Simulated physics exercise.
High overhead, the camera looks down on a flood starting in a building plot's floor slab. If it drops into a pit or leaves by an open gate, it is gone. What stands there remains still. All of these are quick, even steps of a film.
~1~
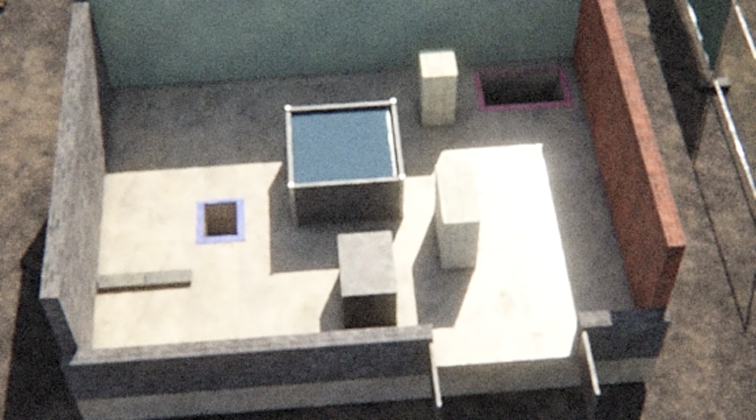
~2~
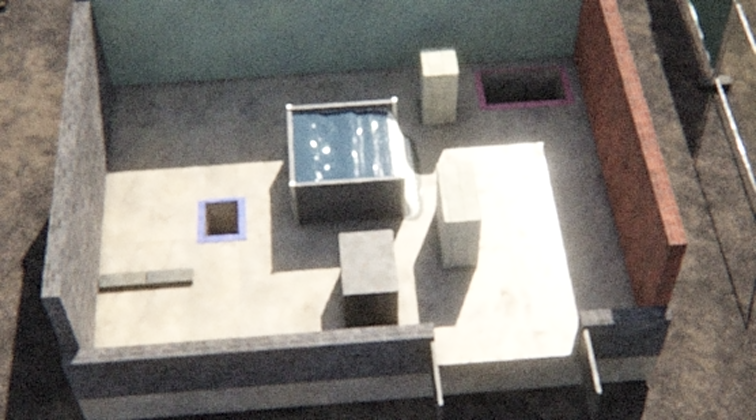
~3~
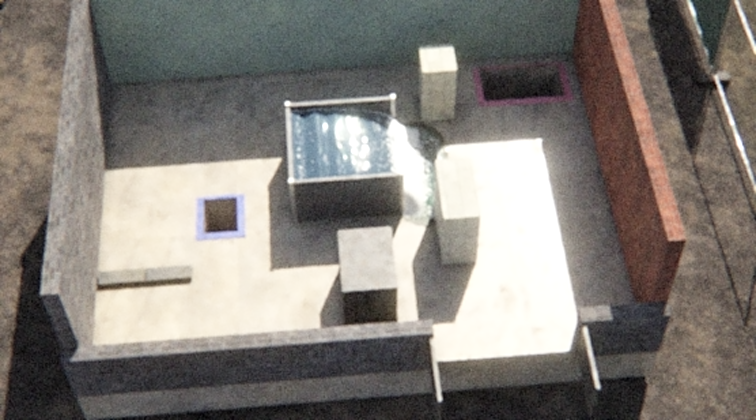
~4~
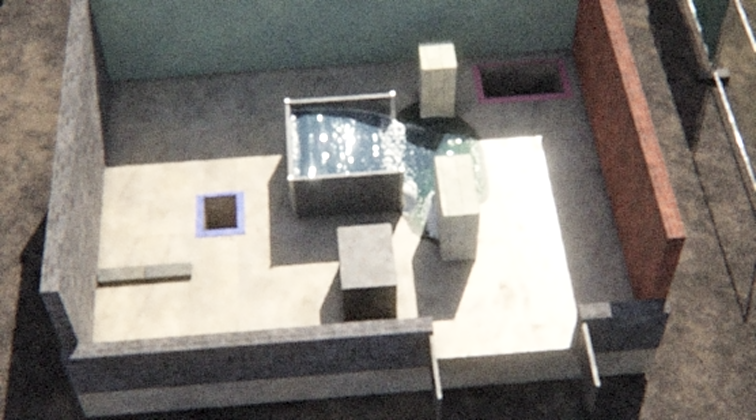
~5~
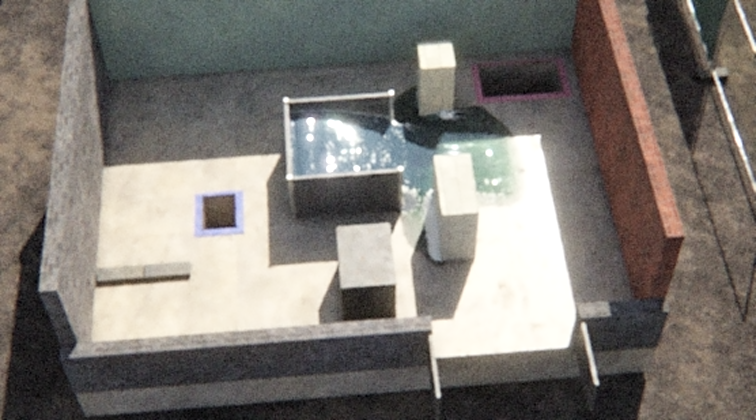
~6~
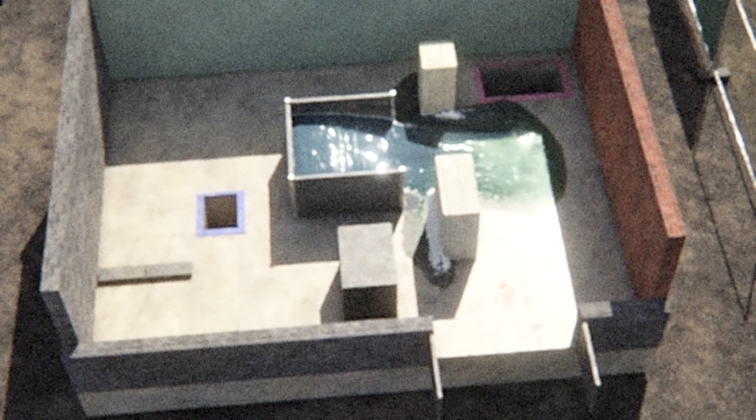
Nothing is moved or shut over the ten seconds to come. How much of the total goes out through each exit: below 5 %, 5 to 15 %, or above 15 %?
My prediction: The gate swallows beyond fifteen per cent. The pink pit swallows beyond fifteen per cent. The blue pit swallows below five per cent.
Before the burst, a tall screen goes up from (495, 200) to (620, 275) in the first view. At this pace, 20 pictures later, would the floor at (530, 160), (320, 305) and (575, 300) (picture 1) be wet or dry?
Taken in turn, the three points are soaked, unsoaked and soaked.
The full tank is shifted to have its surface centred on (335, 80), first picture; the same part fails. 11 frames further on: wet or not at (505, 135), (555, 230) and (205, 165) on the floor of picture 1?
Taking them as they were asked, they come out soaked, soaked, bone dry.
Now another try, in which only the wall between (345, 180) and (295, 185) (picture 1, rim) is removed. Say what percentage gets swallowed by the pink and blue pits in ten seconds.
The pink pit takes 2 per cent and the blue pit 6 per cent.
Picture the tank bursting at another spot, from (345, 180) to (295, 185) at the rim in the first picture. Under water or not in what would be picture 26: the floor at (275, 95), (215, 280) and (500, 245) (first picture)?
Taking them in order, I'd say not reached, swamped and not reached.
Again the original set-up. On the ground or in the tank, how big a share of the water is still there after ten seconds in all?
42 %.
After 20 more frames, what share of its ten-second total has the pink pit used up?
About 60 per cent.
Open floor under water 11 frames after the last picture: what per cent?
Some 35 per cent.
A moment on, water covers 30 % of the floor; the gate 0 %, the pink pit 1 %, the blue pit 0 %.
Next, water covers 35 % of the floor; the gate 1 %, the pink pit 8 %, the blue pit 0 %.
Then, water covers 45 % of the floor; the gate 3 %, the pink pit 21 %, the blue pit 0 %.
Later, water covers 50 % of the floor; the gate 13 %, the pink pit 32 %, the blue pit 0 %.
In the end, water covers 60 % of the floor; the gate 22 %, the pink pit 36 %, the blue pit 0 %.
